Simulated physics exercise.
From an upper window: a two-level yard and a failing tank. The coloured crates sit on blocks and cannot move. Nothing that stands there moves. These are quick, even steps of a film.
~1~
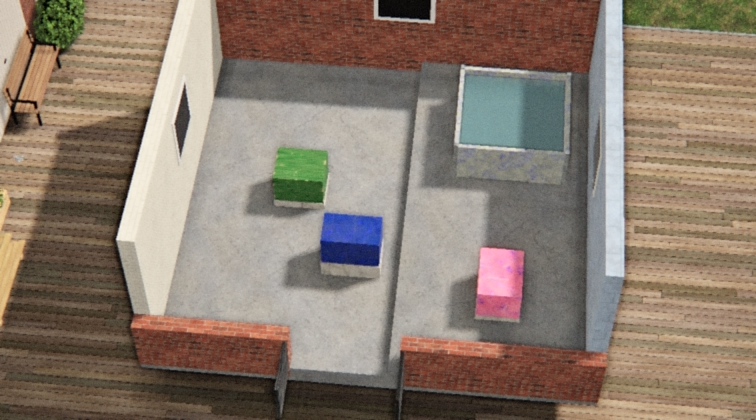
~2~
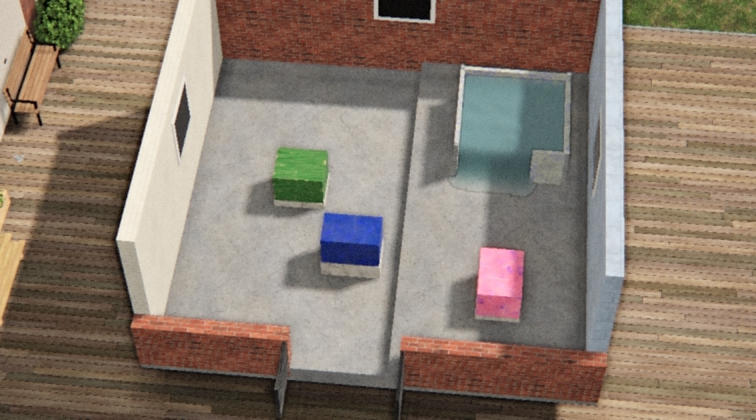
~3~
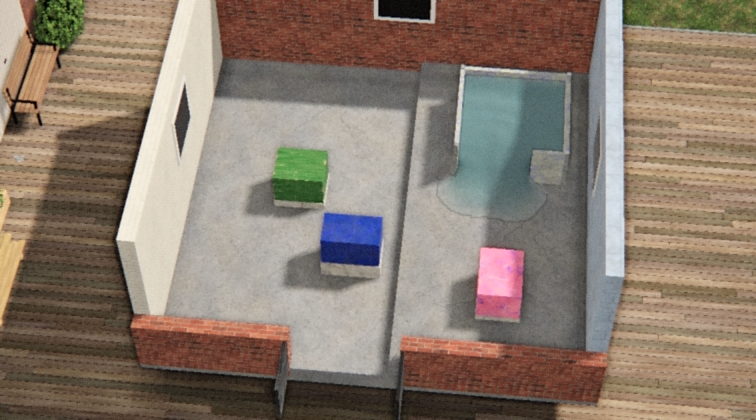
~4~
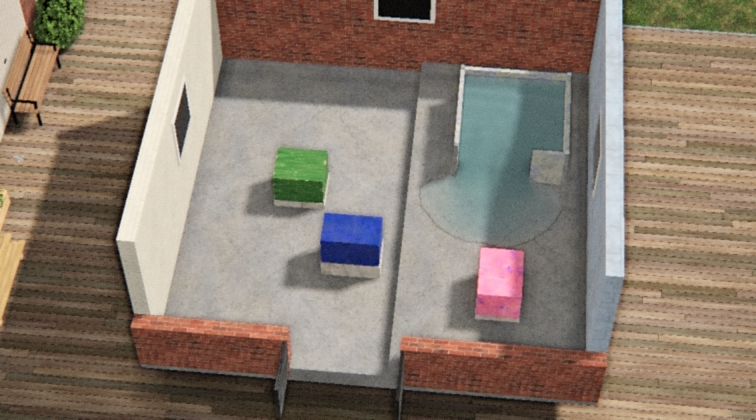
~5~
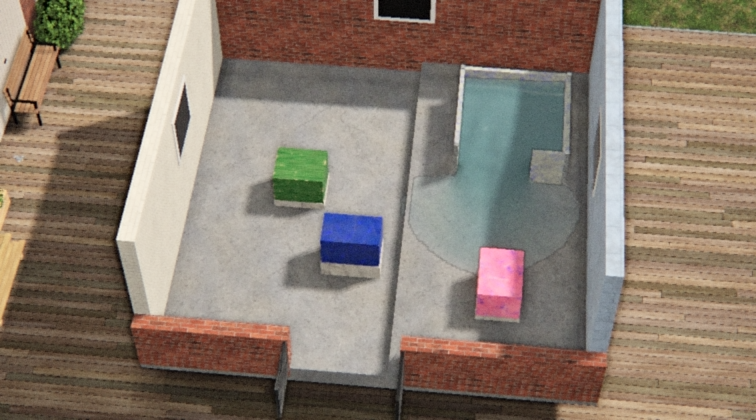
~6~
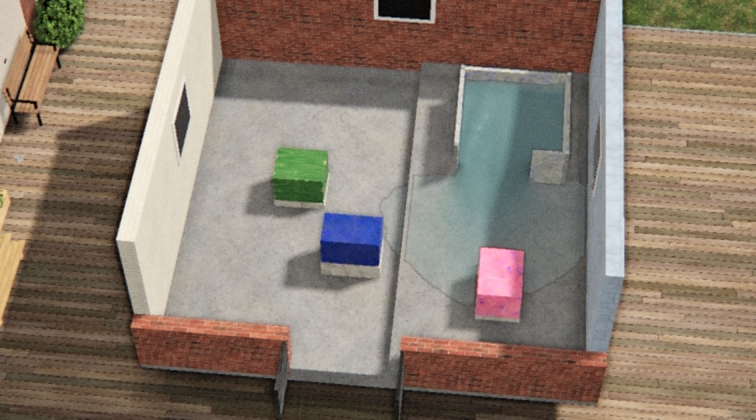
Water pouring through a gap in a tank's front wall, spreading across a grey walled yard and around a pink-topped block.
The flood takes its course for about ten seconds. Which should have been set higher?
The green crate keeps dry; the blue crate keeps dry; the pink crate is soaked.
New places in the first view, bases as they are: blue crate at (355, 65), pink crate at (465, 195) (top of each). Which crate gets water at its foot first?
The one in pink.
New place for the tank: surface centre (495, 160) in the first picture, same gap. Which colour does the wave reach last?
I say the green crate.
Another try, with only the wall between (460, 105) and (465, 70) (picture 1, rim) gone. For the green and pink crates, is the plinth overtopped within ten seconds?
One by one: Green crate is topped; pink crate is safe.
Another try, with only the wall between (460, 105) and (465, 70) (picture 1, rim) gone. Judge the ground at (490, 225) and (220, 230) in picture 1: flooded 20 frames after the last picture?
In that order: No water, awash.
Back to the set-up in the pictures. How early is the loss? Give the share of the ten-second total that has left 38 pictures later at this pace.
Some 80 per cent.
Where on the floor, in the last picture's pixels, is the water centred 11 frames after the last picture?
Near (487, 222).
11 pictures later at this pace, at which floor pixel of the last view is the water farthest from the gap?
Roughly at (280, 353).
A moment on, water covers 30 % of the floor; the green crate not reached, the blue crate water round its plinth, the pink crate water round its plinth.
Next, water covers 35 % of the floor; the green crate water round its plinth, the blue crate water round its plinth, the pink crate water round its plinth.
Then, water covers 45 % of the floor; the green crate water round its plinth, the blue crate water round its plinth, the pink crate water round its plinth.
Later, water covers 60 % of the floor; the green crate water round its plinth, the blue crate water round its plinth, the pink crate water round its plinth.
In the end, water covers 90 % of the floor; the green crate stayed above the water, the blue crate stayed above the water, the pink crate was topped.
